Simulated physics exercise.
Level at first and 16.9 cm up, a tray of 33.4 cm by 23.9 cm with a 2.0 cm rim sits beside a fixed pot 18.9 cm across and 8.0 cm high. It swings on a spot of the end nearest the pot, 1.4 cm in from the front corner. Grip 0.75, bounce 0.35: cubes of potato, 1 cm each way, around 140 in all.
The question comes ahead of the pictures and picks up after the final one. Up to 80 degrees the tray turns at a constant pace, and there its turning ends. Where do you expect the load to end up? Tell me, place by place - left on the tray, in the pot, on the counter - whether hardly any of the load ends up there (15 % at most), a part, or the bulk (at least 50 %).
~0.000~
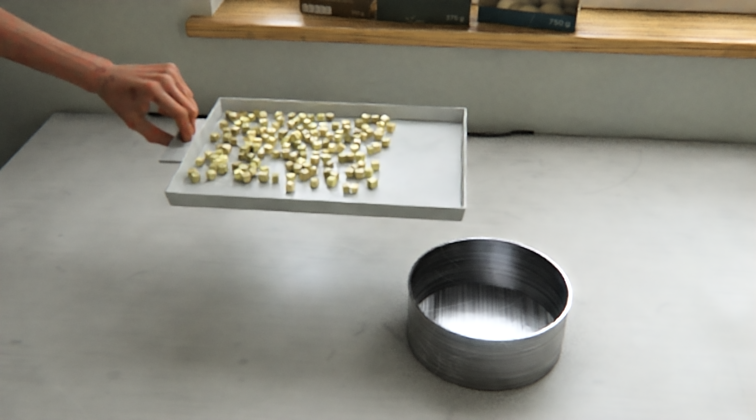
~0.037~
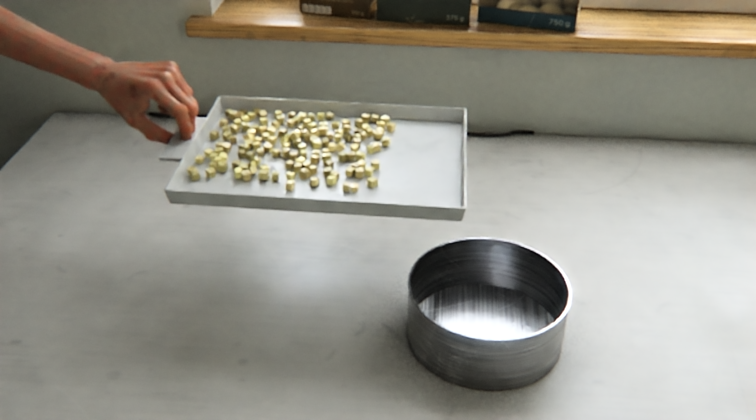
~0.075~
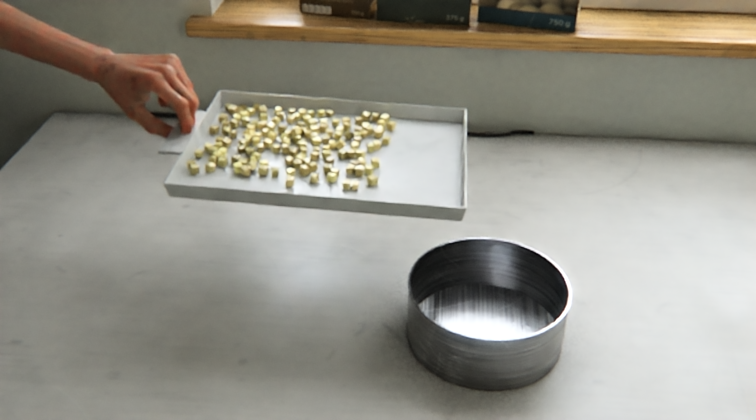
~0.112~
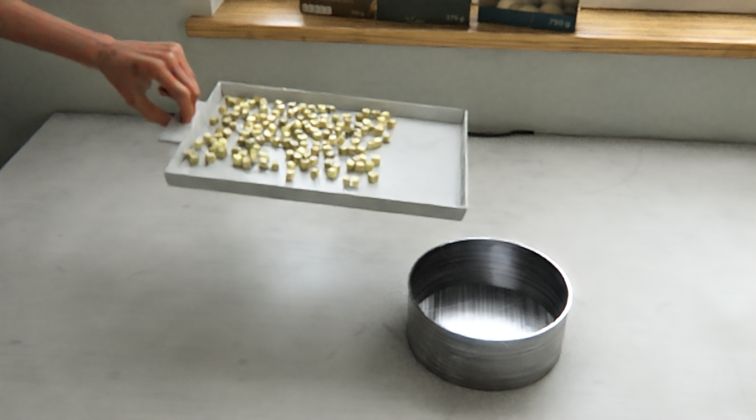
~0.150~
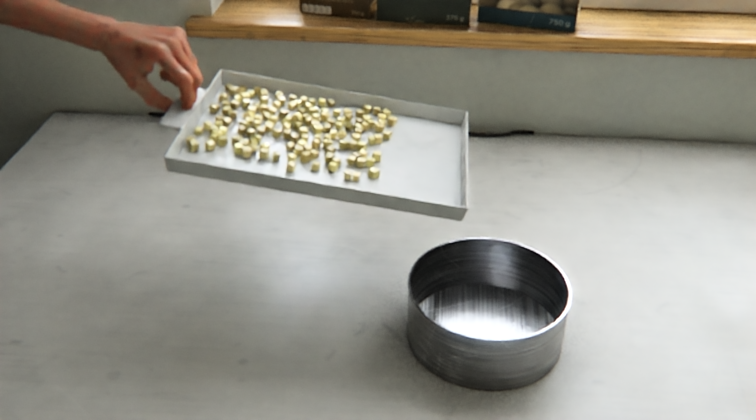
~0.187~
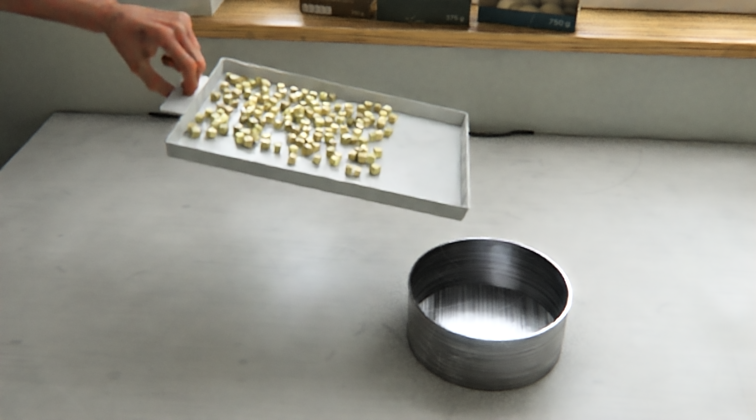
Left on the tray - a part, pot - hardly any, counter - the bulk.
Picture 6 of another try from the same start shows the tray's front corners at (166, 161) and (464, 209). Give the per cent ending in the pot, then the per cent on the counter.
Final per cent - pot 70, counter 20.
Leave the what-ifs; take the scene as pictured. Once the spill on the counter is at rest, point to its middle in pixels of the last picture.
Roughly at pixel (554, 245) in the last view.
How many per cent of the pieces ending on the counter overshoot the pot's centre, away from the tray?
I reckon around 90 per cent.
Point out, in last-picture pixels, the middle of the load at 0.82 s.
Look about (459, 144) in the last view.
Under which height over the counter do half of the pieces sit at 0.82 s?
Around 18 cm up.
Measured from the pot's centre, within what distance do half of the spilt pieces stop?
Roughly 24 cm from the centre.
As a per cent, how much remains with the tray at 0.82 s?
Roughly 90 percent of the load, I'd say.
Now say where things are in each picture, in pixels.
In the first picture, tray tilt 0 degrees, front corners at (168, 190) and (462, 206); middle of the pieces at (297, 144); pot at (489, 284).
In the second picture, tray tilt 1 degrees, front corners at (168, 188) and (462, 206); middle of the pieces at (297, 143).
In the third picture, tray tilt 2 degrees, front corners at (168, 181) and (463, 206); middle of the pieces at (297, 140).
In the fourth picture, tray tilt 5 degrees, front corners at (167, 170) and (464, 206), lowest corner right back; middle of the pieces at (297, 134).
In the fifth picture, tray tilt 8 degrees, front corners at (168, 155) and (465, 206), lowest corner right back; middle of the pieces at (298, 126).
In the sixth picture, tray tilt 11 degrees, front corners at (170, 141) and (466, 206), lowest corner right back; middle of the pieces at (299, 118); pot at (489, 284). The tray's pace is about 90 degrees a second.
After 0.56 s, tilt 44 degrees; the tray holds 100 %, the pot 0 %.
After 0.82 s, tilt 67 degrees; the tray holds 90 %, the pot 0 %.
After 1.18 s, tilt 80 degrees; the tray holds 25 %, the pot 5 %.
At rest (2.3 s), tray 25 %, pot 5 %, counter 70 %.
